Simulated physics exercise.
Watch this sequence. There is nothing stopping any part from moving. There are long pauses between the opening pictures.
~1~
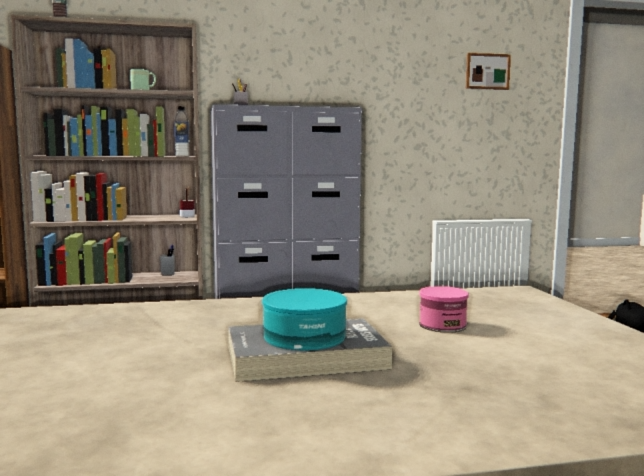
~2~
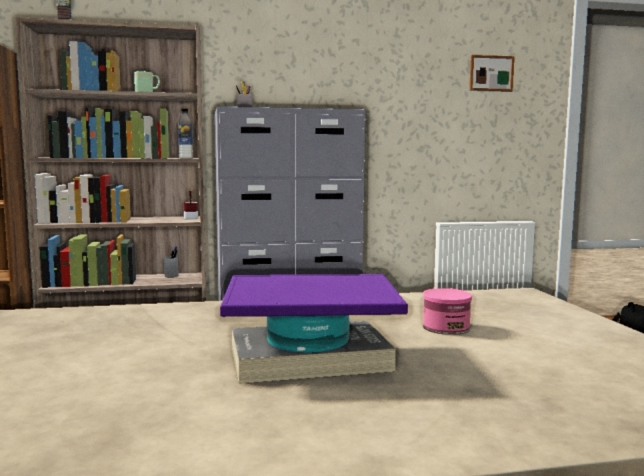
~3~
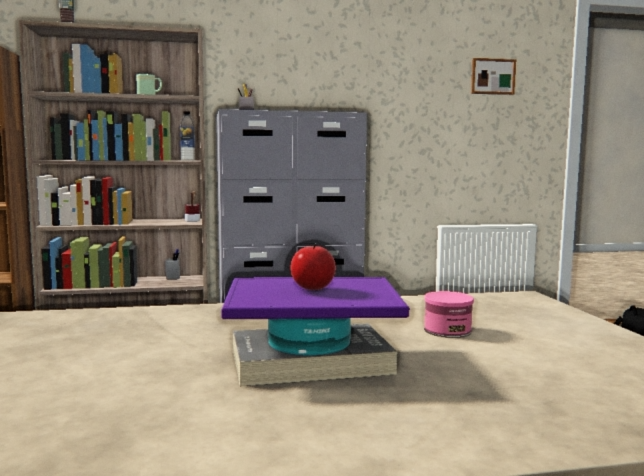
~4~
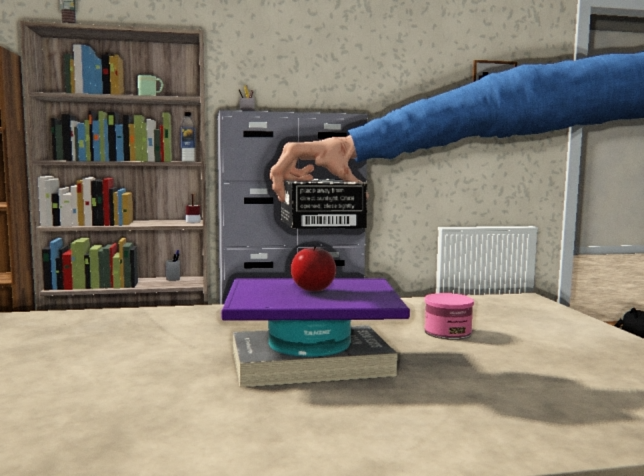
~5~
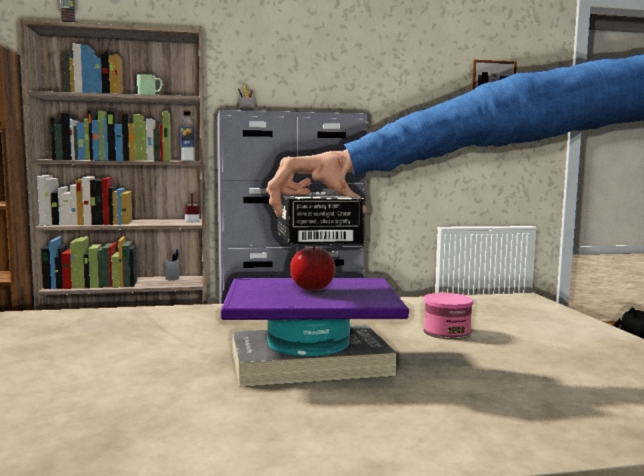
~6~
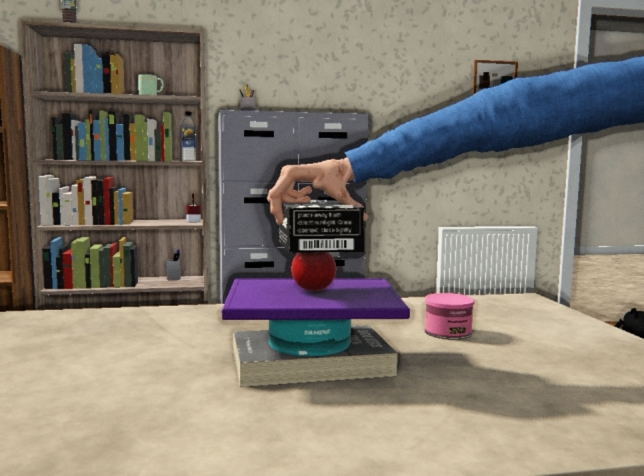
A purple tray, then a red apple, appear in turn on a turquoise tub resting on a grey book, before a blue-sleeved arm reaches in from the right and lowers a black box onto the apple. A pink tub sits to the right on the pale tabletop, seen from the front at a nearly steady view. Behind are a bookshelf, grey cabinets and a white radiator.
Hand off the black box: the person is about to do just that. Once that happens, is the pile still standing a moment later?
No, it has fallen.
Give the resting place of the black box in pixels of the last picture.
Roughly pixel (470, 339) in the last picture.
Then, 0.60 s past the last view, black box now fallen.
Then, 1.00 s past the last view, things are still on the move.
Finally, fallen, black box; the other 5 still in place. Final places as the last picture's camera would see them, black box near (470, 339). The pile loses its balance.
